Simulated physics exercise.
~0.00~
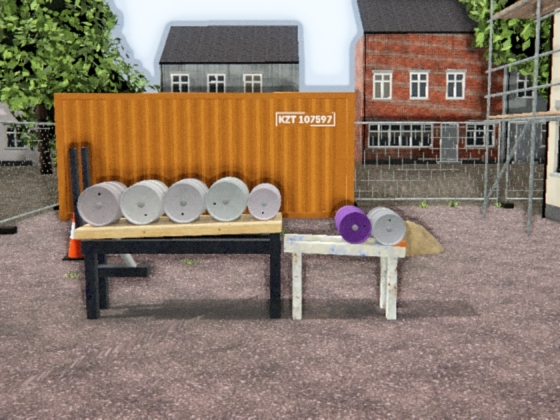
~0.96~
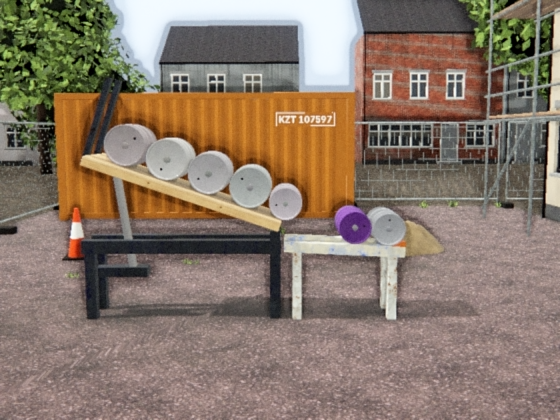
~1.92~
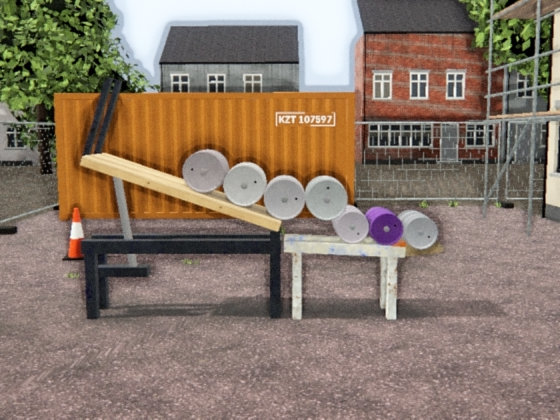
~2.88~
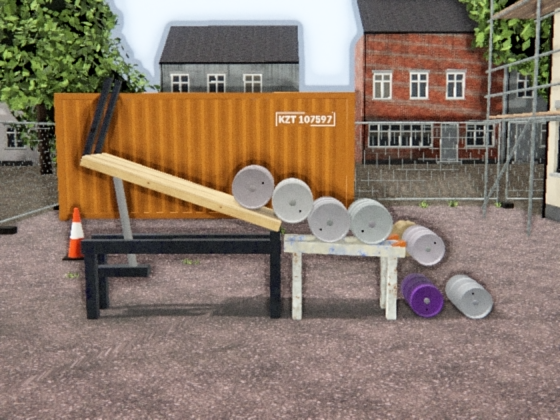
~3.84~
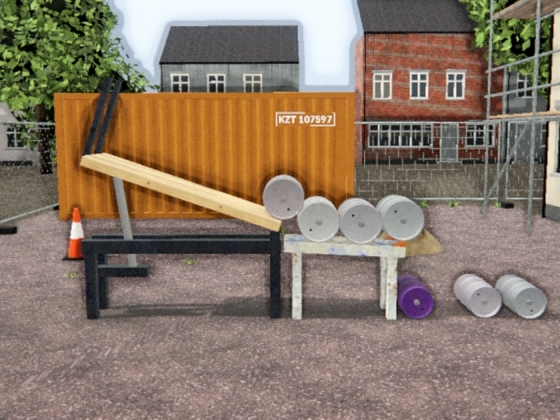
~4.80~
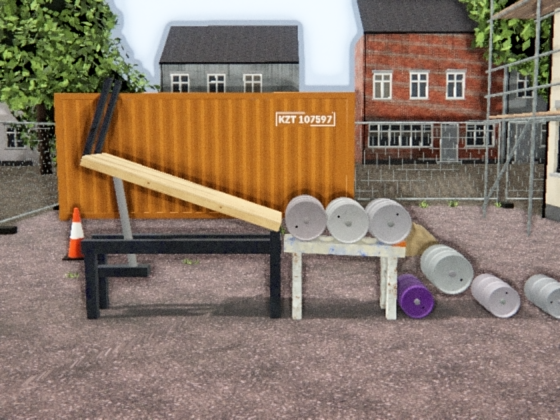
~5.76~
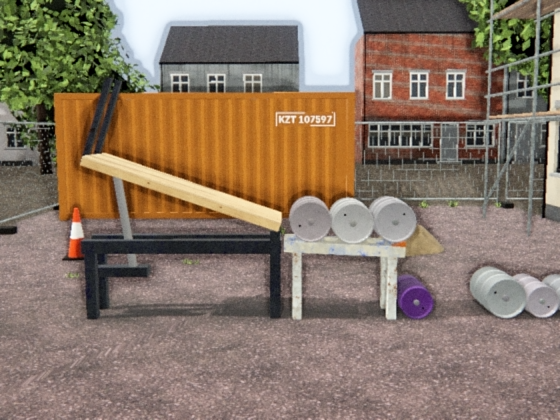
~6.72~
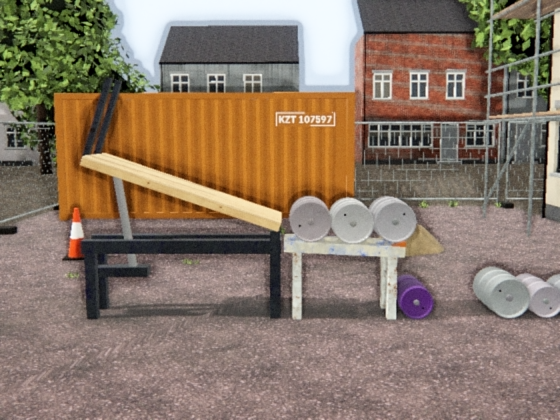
Five grey kegs sit in a row on a level wooden deck, beside a lower white rack holding a purple keg and another grey one. The deck's left end tilts up, and the grey kegs roll down to the right onto the rack. They push the purple keg and its neighbour along until both drop off the right end, followed by another grey keg. A fourth keg then falls and rolls right along the ground with the other grey ones. Three grey kegs stay on the rack, while the purple keg rests on the ground beside its right leg.
